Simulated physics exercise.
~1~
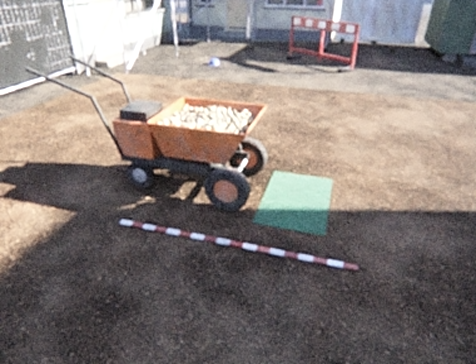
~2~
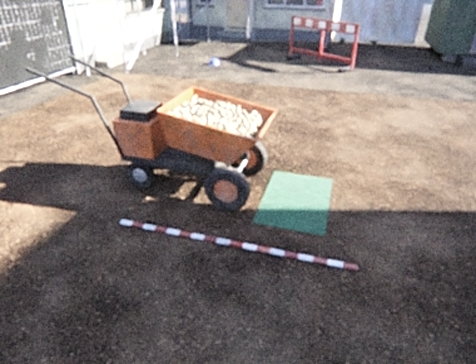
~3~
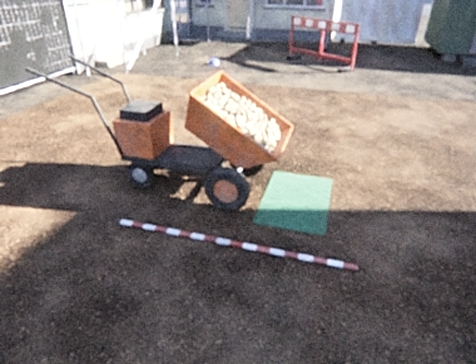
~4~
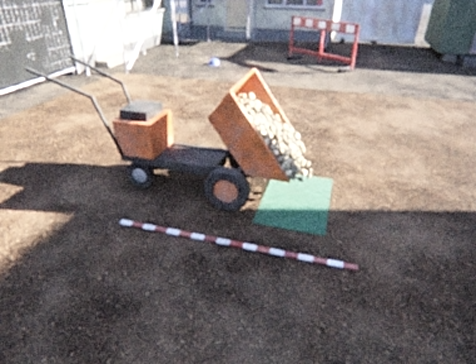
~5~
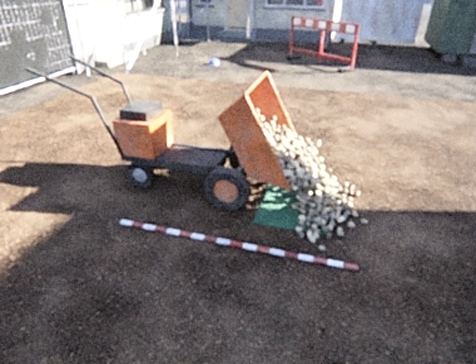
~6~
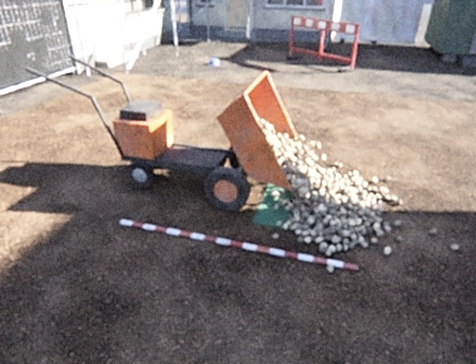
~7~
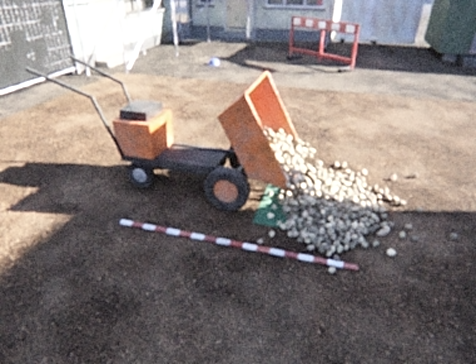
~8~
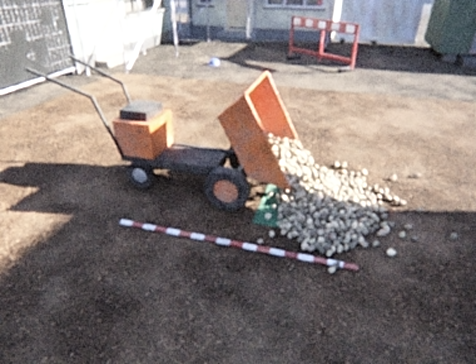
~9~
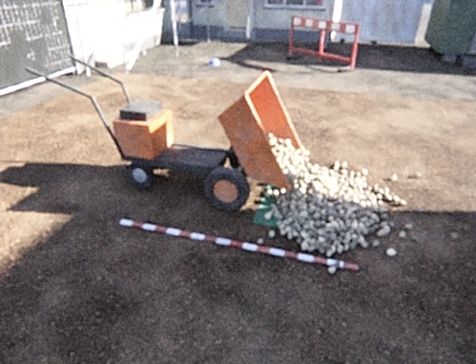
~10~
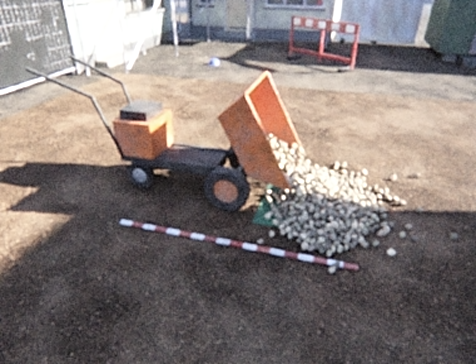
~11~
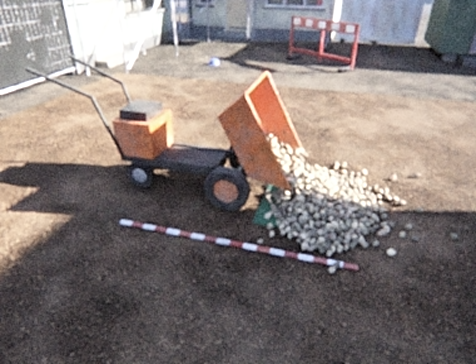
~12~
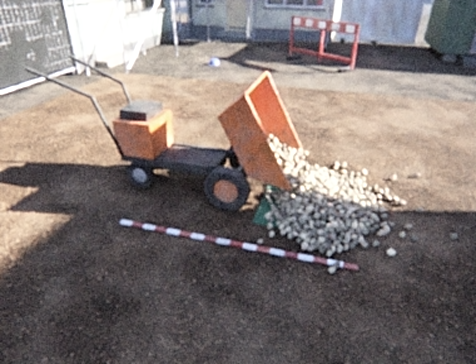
An orange motor barrow loaded with round, pale stones tipped its skip forward to the right until the stones slid out over a green sheet, spreading into a wide heap on and beyond it, with the skip left steeply raised.
